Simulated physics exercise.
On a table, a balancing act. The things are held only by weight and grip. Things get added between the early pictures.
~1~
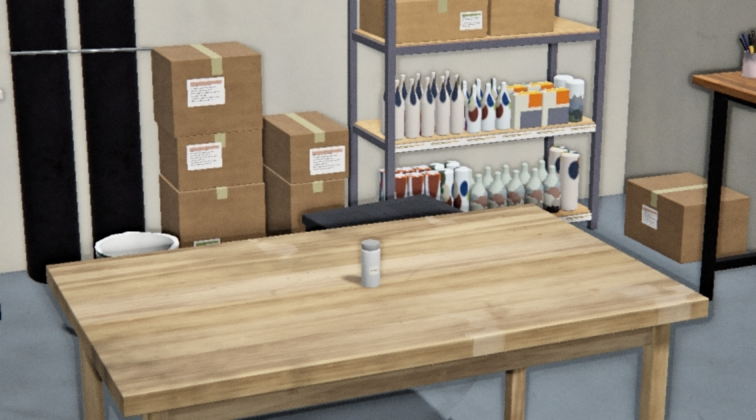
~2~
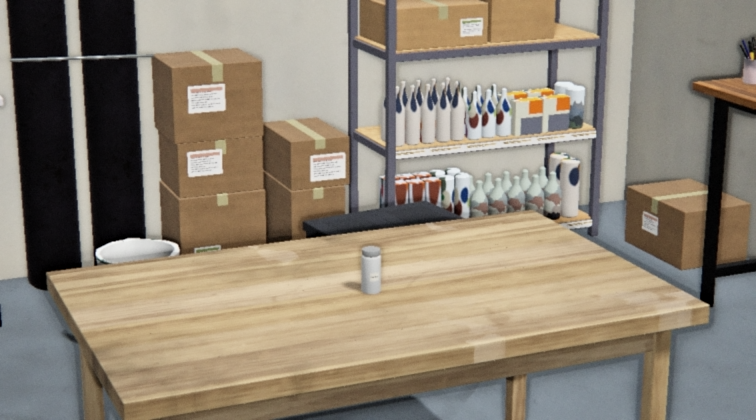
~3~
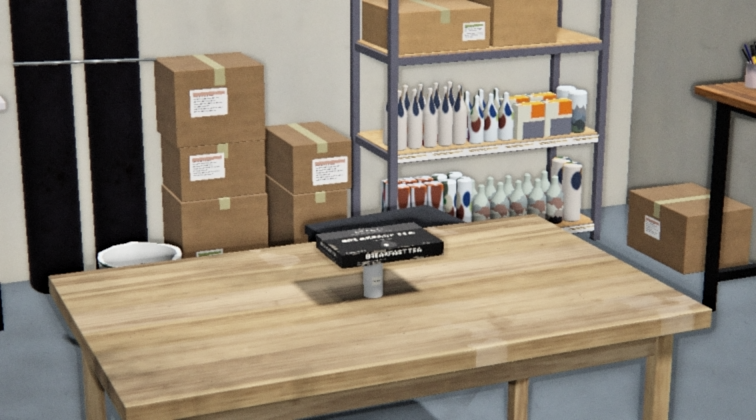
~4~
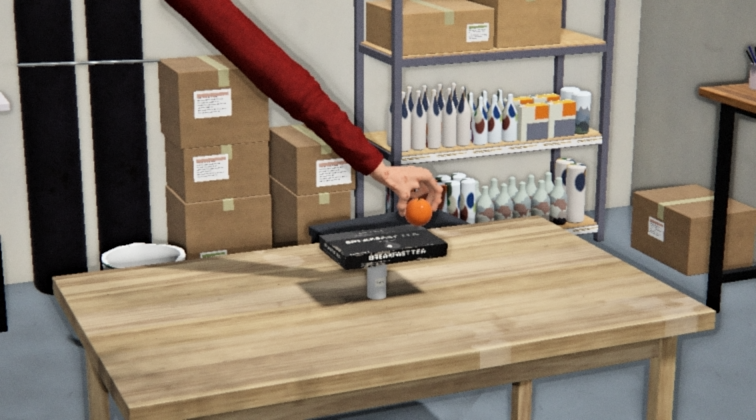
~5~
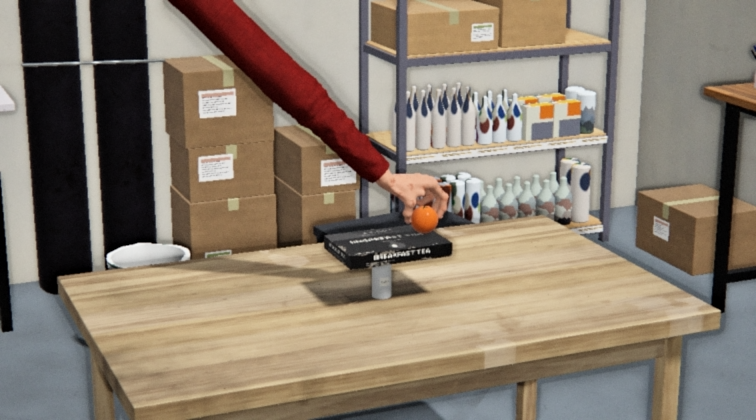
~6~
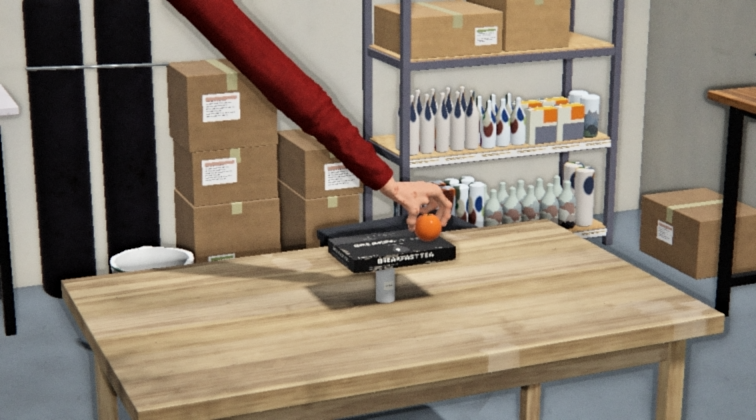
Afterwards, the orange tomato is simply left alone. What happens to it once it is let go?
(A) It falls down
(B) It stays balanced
It falls down (A).
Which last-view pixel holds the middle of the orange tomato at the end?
Look around (456, 281) in the final frame.
Then, 0.40 s on from there, orange tomato now fallen; black packet turned 60° from how it was put.
Then, 0.90 s on from there, black packet now fallen; white shaker turned 61° from how it was put.
In the end, fallen, white shaker, black packet and orange tomato. At the end, from the last picture's camera, orange tomato near (456, 281). The stack gives way.
